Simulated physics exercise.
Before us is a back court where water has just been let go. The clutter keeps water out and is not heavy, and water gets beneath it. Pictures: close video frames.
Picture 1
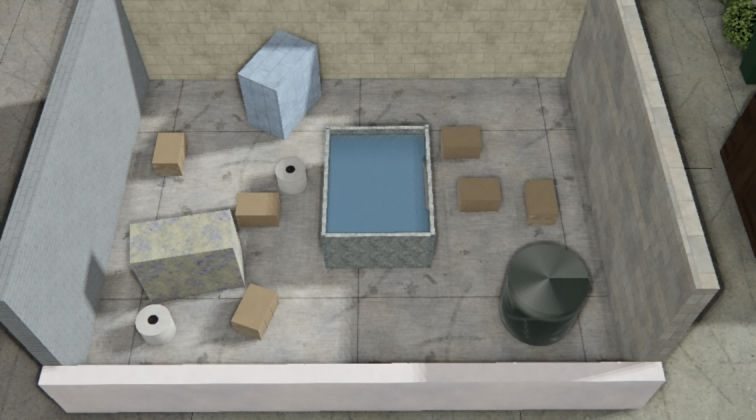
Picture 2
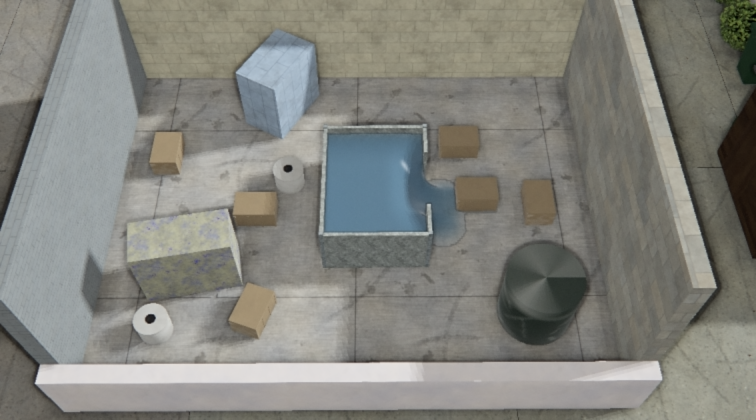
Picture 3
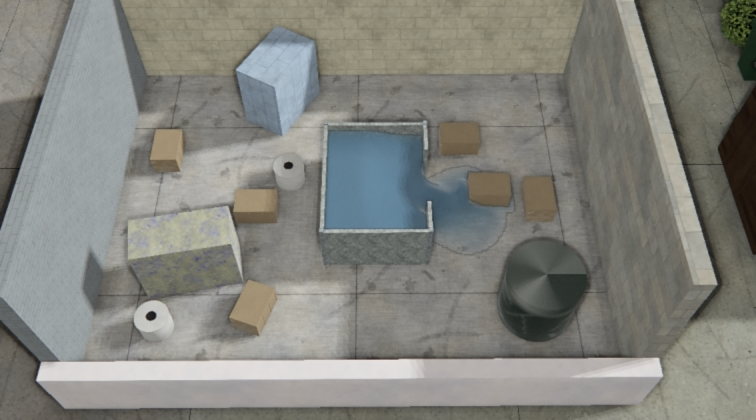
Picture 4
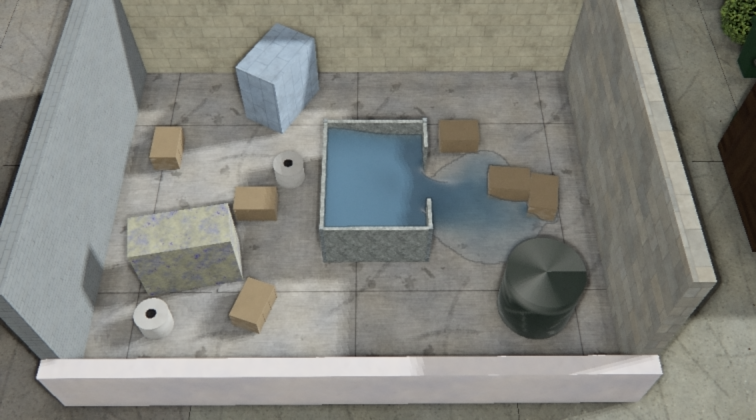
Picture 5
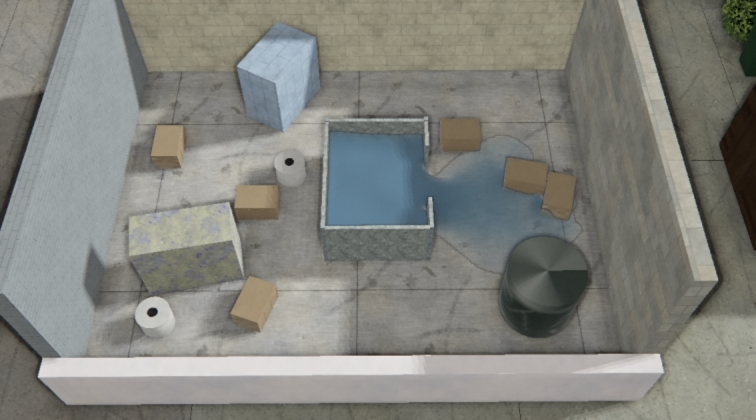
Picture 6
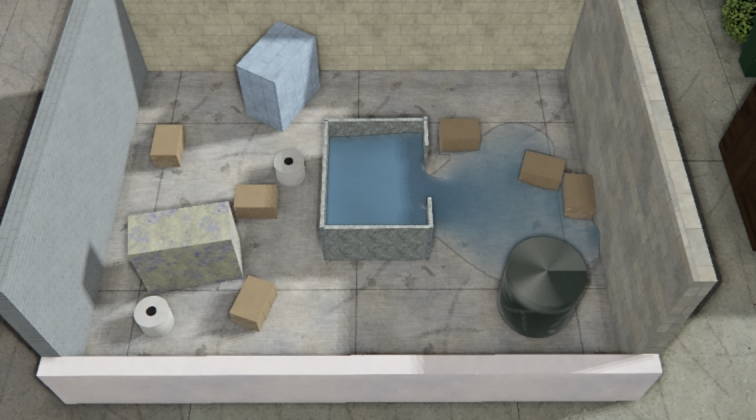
Water pours through a gap in the right side of a raised pool and spreads across the paved floor of a walled court. It pushes the nearest box rightward toward another, and then both shift farther right as the puddle widens, while the other boxes stay put.
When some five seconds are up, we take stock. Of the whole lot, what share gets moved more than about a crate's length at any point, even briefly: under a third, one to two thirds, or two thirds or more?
Fewer than a third of the things get pushed well away.
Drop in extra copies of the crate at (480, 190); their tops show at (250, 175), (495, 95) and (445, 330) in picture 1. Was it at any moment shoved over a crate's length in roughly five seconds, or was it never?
One by one: Hardly budges; knocked well away; knocked well away.
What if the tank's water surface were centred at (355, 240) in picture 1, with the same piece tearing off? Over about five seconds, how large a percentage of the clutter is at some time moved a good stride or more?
I'd put it at around 20 per cent.
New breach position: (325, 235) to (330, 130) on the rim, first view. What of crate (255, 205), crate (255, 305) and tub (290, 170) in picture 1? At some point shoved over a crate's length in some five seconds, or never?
Object by object: Covered the distance, covered the distance, covered the distance.
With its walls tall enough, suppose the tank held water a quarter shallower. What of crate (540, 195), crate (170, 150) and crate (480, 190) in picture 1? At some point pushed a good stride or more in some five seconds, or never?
Item by item: Cleared the mark, then missed the mark, then cleared the mark.
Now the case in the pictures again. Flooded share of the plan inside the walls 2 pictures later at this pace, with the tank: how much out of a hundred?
I'd say around 25 in a hundred.
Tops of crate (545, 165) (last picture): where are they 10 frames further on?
(556, 66).
A moment on, 2 of 8 are well off their spots; 2 afloat.
Next, 2 of 8 are well off their spots; 2 afloat.
Later, 2 of 8 are well off their spots; 2 afloat.
In the end, 2 of 8 are well off their spots, and 2 have been at some point; 1 afloat.
